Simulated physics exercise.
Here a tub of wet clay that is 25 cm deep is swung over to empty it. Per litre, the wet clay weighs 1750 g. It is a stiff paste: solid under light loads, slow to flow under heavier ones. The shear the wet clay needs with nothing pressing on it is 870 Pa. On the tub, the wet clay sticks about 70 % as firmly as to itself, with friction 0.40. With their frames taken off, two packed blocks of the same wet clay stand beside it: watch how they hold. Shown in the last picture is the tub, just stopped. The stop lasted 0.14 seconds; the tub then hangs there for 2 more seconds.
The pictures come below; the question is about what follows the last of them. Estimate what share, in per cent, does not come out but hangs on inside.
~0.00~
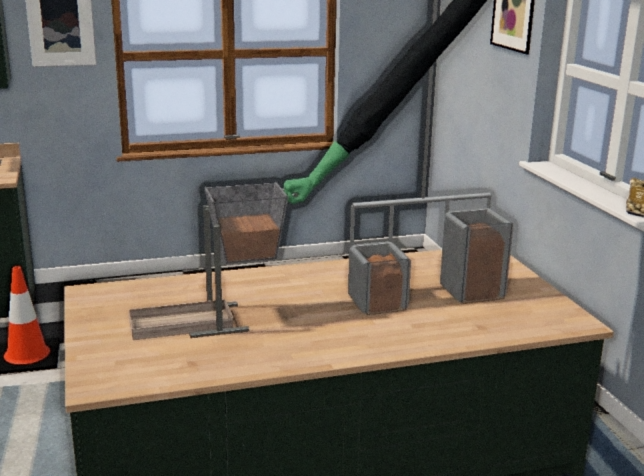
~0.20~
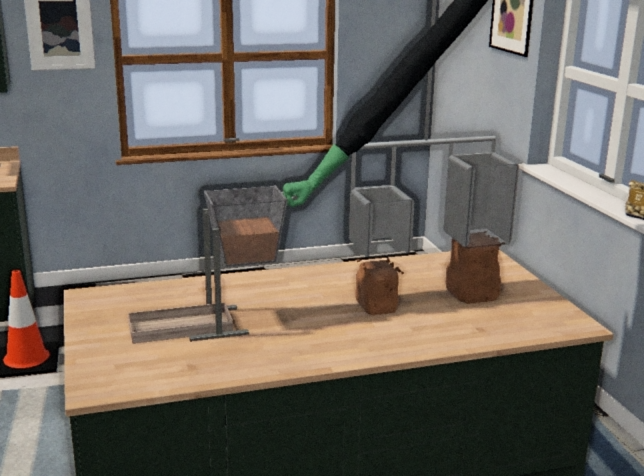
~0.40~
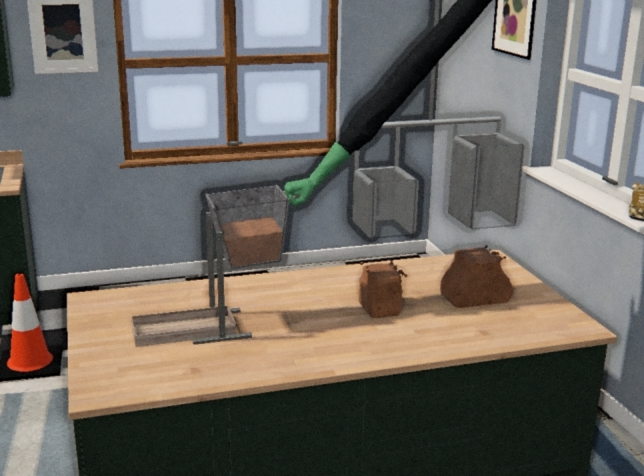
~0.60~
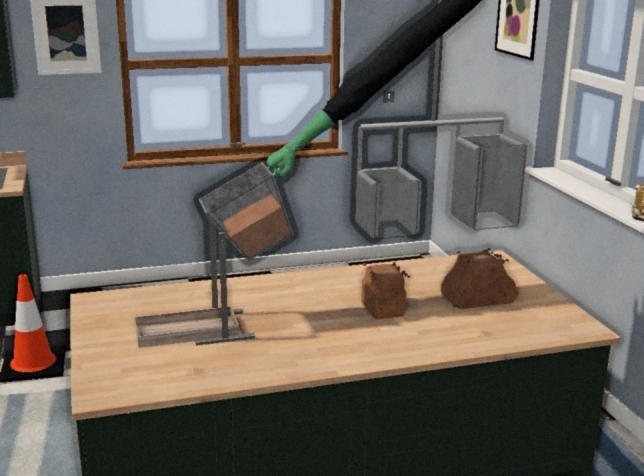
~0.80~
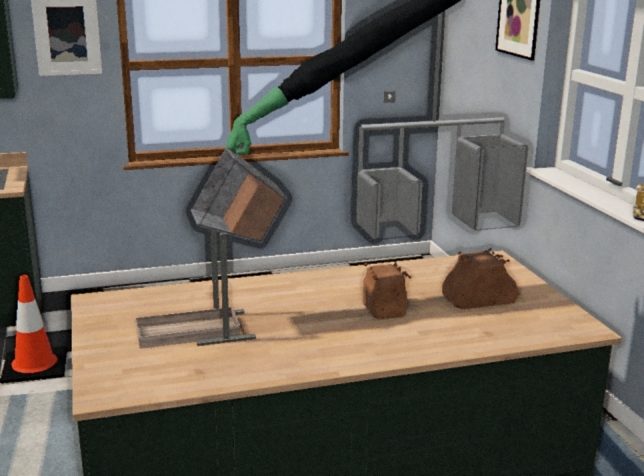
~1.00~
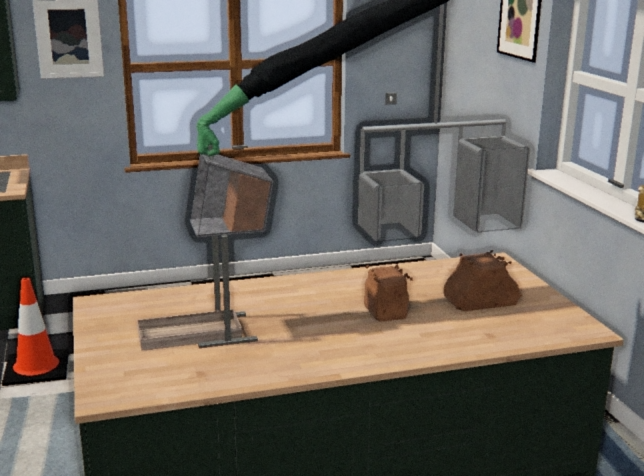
Some 100 per cent hangs on inside.
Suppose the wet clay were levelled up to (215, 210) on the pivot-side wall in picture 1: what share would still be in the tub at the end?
It would be near 100 %.
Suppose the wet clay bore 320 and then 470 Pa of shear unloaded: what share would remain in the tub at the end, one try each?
In turn about 95 %, 100 %.
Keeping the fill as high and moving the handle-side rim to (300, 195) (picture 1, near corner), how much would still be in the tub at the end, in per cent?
Some 100 percent would still be in the tub at the end.
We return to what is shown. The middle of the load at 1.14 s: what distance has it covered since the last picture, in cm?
Roughly 0 cm.
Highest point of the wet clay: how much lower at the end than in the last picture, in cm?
Roughly 0 cm.
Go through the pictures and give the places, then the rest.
The first frame shows handle-side rim at (286, 197), tilt 0 degrees; crest of the wet clay at (226, 233); block heights 19 cm, 30 cm (left to right).
The second frame shows handle-side rim at (285, 200), tilt 0 degrees; crest of the wet clay at (225, 236); block heights 19 cm, 27 cm (left to right).
The third frame shows handle-side rim at (287, 199), tilt 3 degrees; crest of the wet clay at (278, 232); block heights 19 cm, 22 cm (left to right).
The fourth frame shows handle-side rim at (271, 176), tilt 28 degrees; crest of the wet clay at (281, 208); block heights 19 cm, 20 cm (left to right).
The fifth frame shows handle-side rim at (234, 160), tilt 59 degrees; crest of the wet clay at (262, 183); block heights 19 cm, 20 cm (left to right).
The sixth frame shows handle-side rim at (208, 164), tilt 80 degrees; crest of the wet clay at (244, 175); block heights 19 cm, 20 cm (left to right).
After 1.14 s, the tub is at 80 degrees and holds 100 %.
After 1.31 s, the tub is at 80 degrees and holds 100 %.
After 1.48 s, the tub is at 80 degrees and holds 100 %.
After 1.65 s, the tub is at 80 degrees and holds 100 %.
After 3.00 s, the tub is at 80 degrees and holds 100 %.
